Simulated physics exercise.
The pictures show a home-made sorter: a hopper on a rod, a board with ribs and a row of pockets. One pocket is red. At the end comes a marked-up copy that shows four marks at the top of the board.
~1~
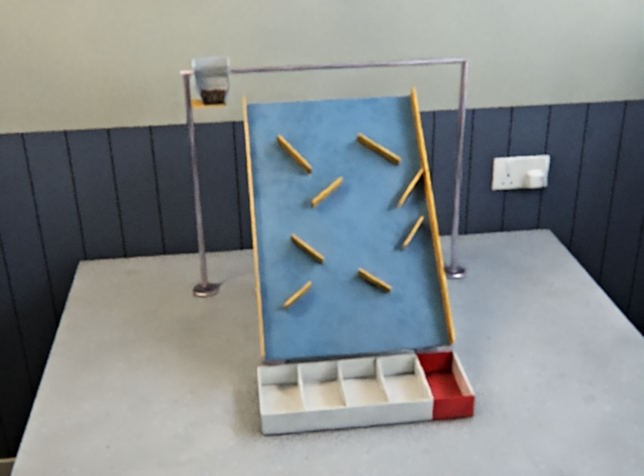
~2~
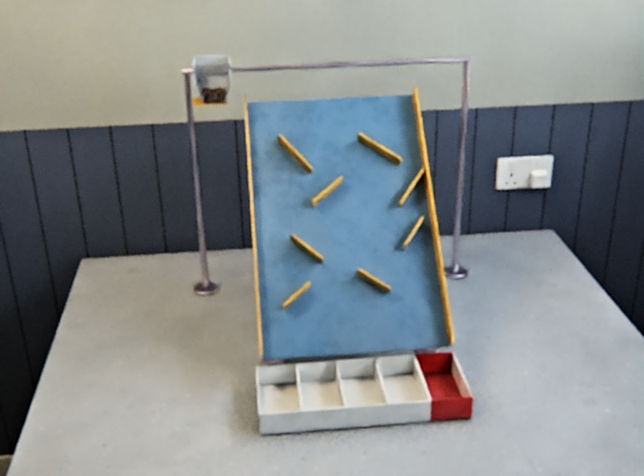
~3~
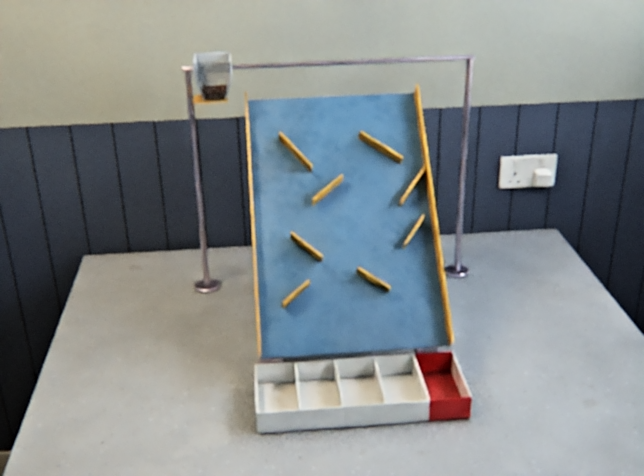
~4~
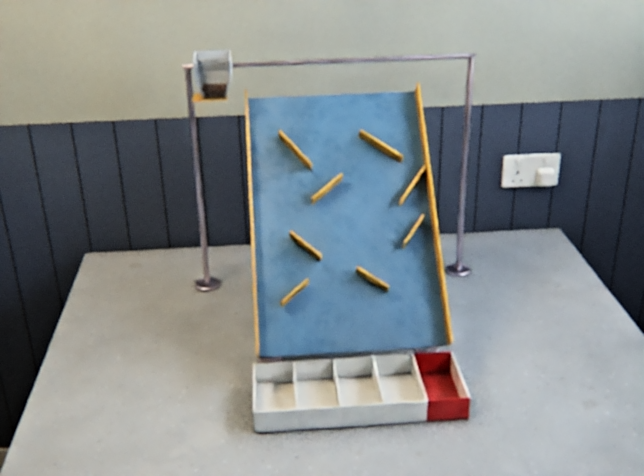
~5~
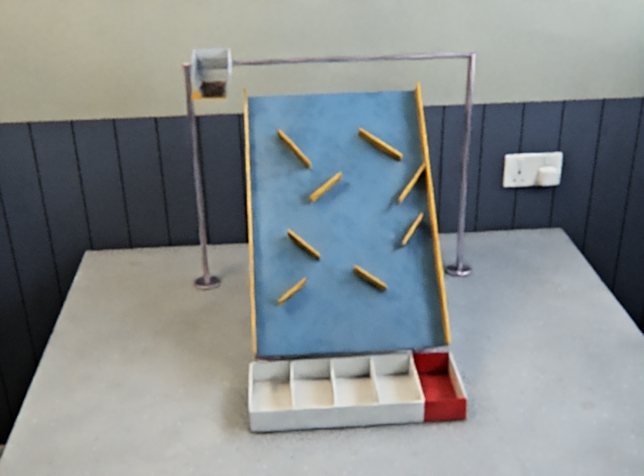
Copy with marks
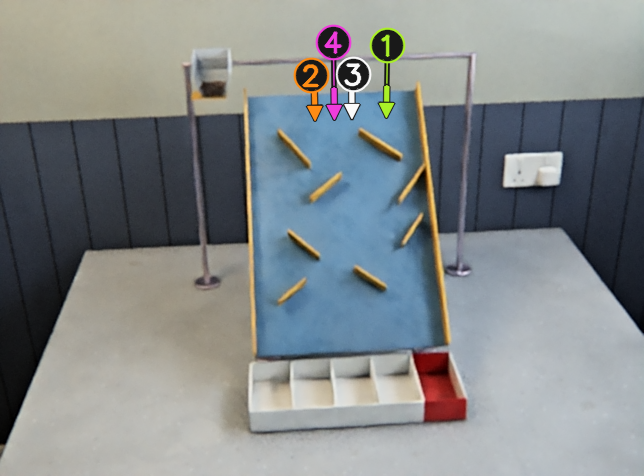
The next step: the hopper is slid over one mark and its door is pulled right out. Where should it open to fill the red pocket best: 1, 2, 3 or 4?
Mark 1 does it best.
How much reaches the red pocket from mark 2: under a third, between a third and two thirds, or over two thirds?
Under a third.
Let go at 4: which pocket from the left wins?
The fifth.
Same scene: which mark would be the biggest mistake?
It is 2.
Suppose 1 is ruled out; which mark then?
Mark 3.
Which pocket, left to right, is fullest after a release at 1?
The fifth.
On the marked copy, mark 1 meets the board at (386, 112); mark 2 meets the board at (314, 115); mark 3 meets the board at (351, 113); mark 4 meets the board at (334, 114).
With 1, most in the red pocket, a small part in other pockets, a small part held on the board.
With 2, a small part in the red pocket, most in other pockets, a small part outside the box.
With 3, about two thirds in the red pocket, about a third in other pockets.
With 4, about a third in the red pocket, about half in other pockets, a small part outside the box.
